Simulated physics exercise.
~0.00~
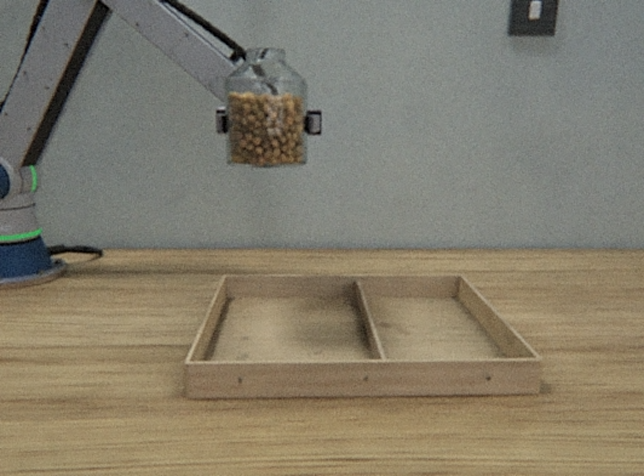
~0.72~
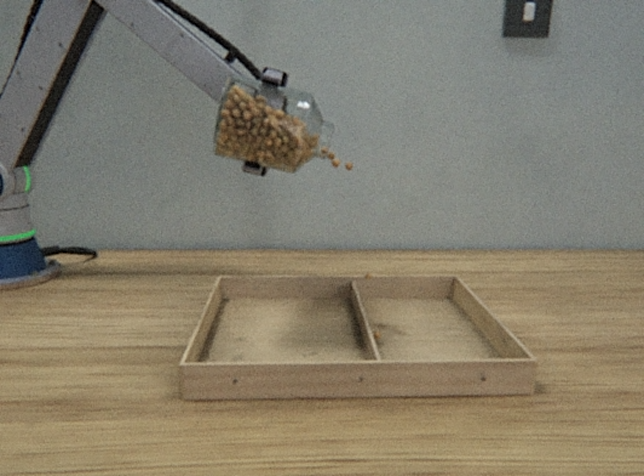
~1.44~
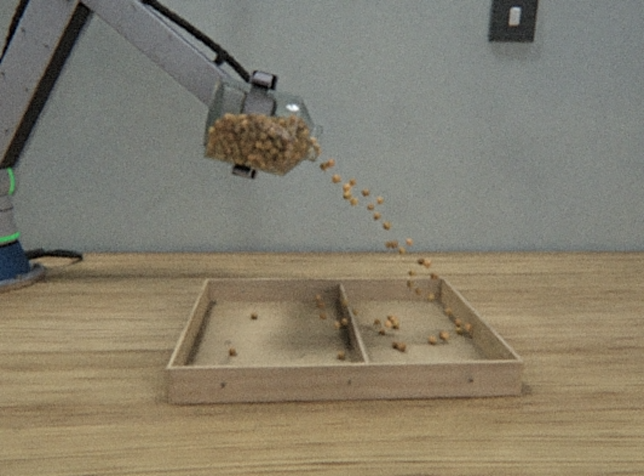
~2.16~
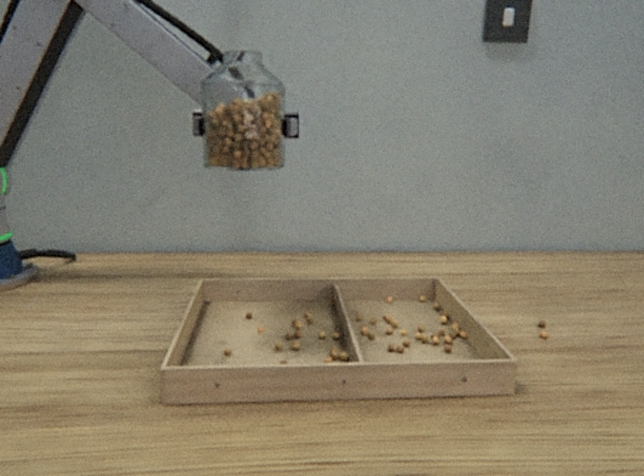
A robotic arm holds a glass jar of dried chickpeas upright above a shallow wooden tray split in two by a cross wall. The arm tips the jar to the right until it lies on its side, and the first chickpeas spill from its mouth. A thin stream then arcs down to the right, scattering pieces into both parts of the tray. The arm turns the jar upright again, still holding most of its load. Scattered chickpeas rest in both compartments, and a couple lie on the table to the right of the tray.
